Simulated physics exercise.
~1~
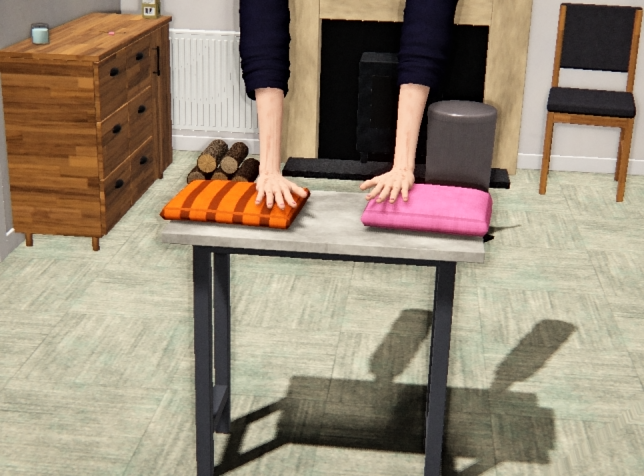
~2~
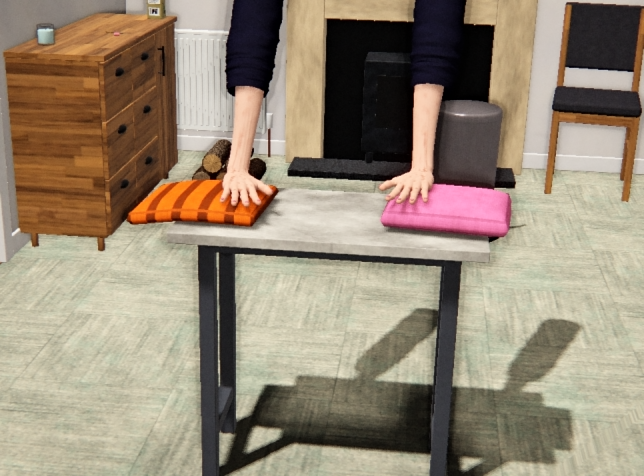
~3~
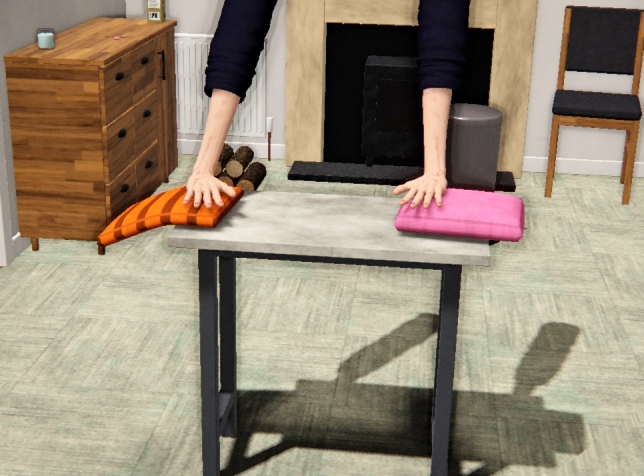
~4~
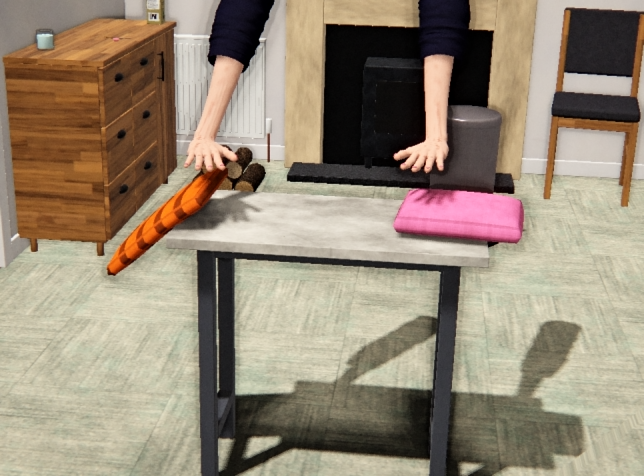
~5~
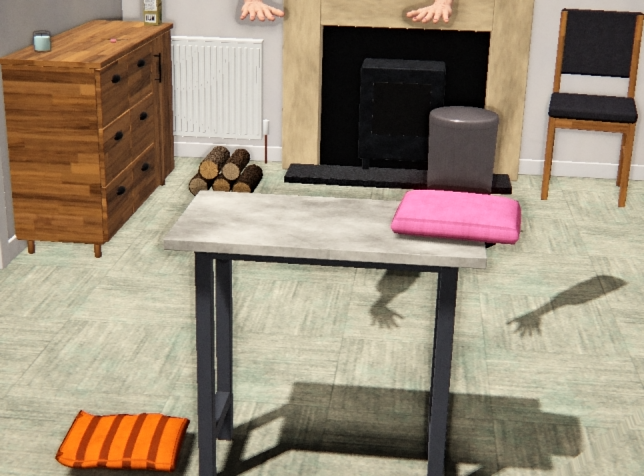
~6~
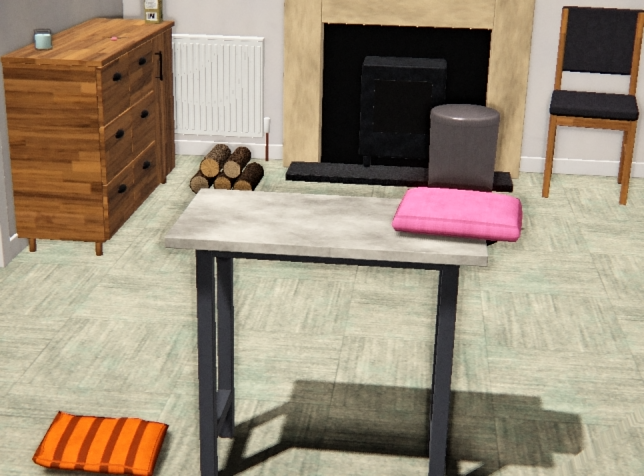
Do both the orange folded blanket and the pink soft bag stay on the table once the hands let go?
No, only the pink soft bag stays on the table. The orange folded blanket slumps off the left end and ends up on the floor.
